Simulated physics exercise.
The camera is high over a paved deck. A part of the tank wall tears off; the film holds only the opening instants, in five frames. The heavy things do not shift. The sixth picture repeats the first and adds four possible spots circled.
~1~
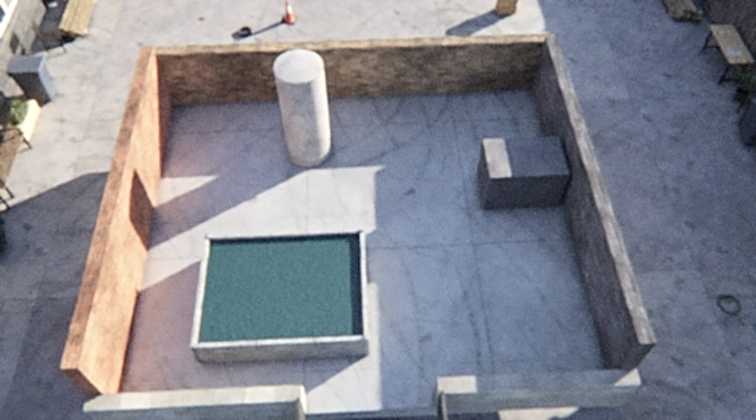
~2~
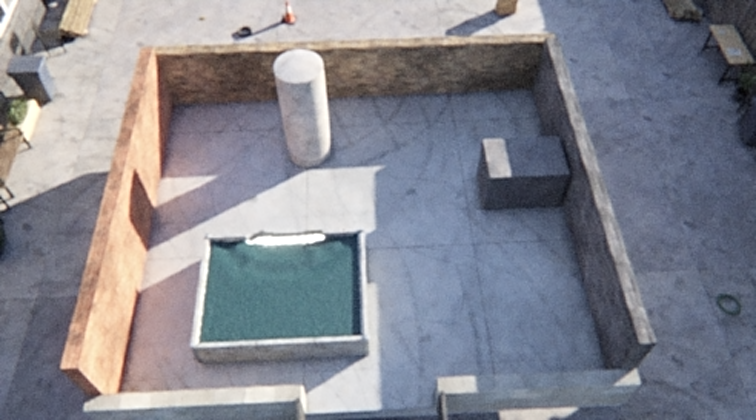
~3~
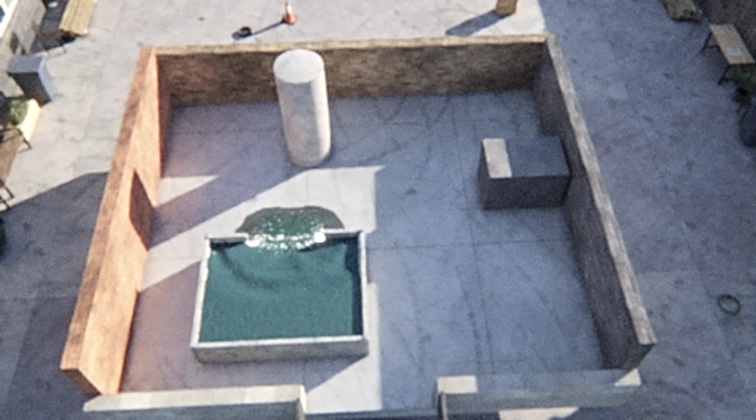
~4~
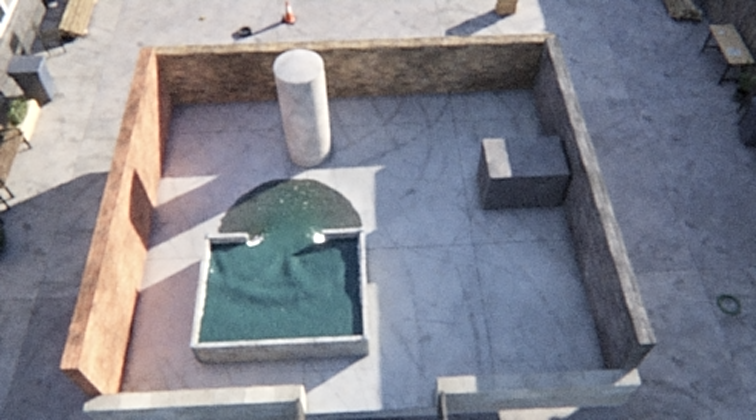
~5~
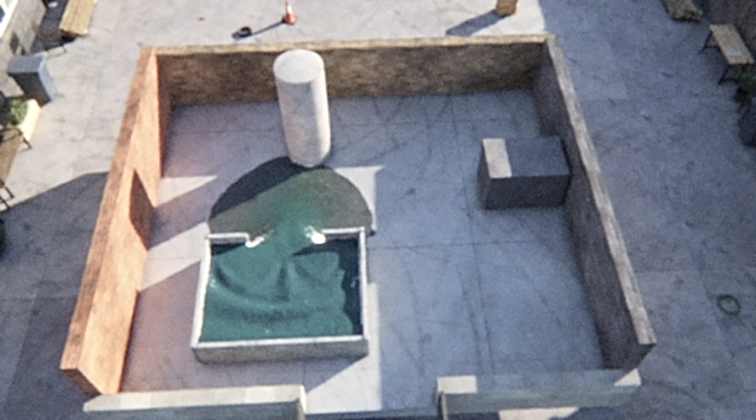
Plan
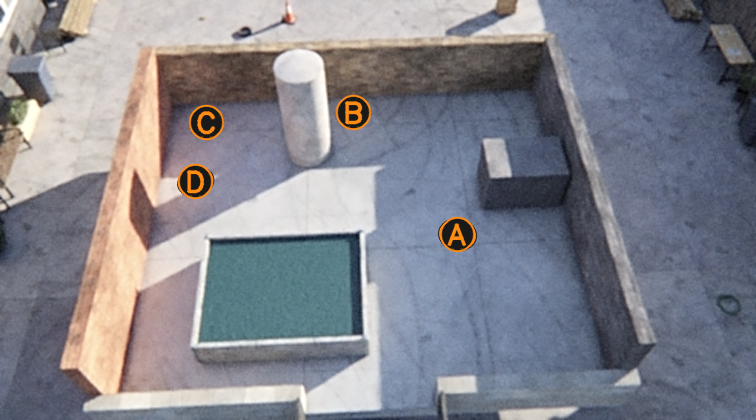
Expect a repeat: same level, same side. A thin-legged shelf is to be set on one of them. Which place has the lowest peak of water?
A works best here.
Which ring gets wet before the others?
Here it is ring D.
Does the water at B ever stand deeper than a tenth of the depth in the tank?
Yes, clearly.
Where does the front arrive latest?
That would be A.
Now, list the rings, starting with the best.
Best to worst: A, B, D, C.
On the marked copy, A at (457, 234); B at (353, 112); C at (206, 122); D at (195, 181).
With A, the water peaks at about 7 % of the depth that stood in the tank.
With B, the water peaks at about 19 % of the depth that stood in the tank.
With C, the water peaks at about 63 % of the depth that stood in the tank.
With D, the water peaks at about 33 % of the depth that stood in the tank.
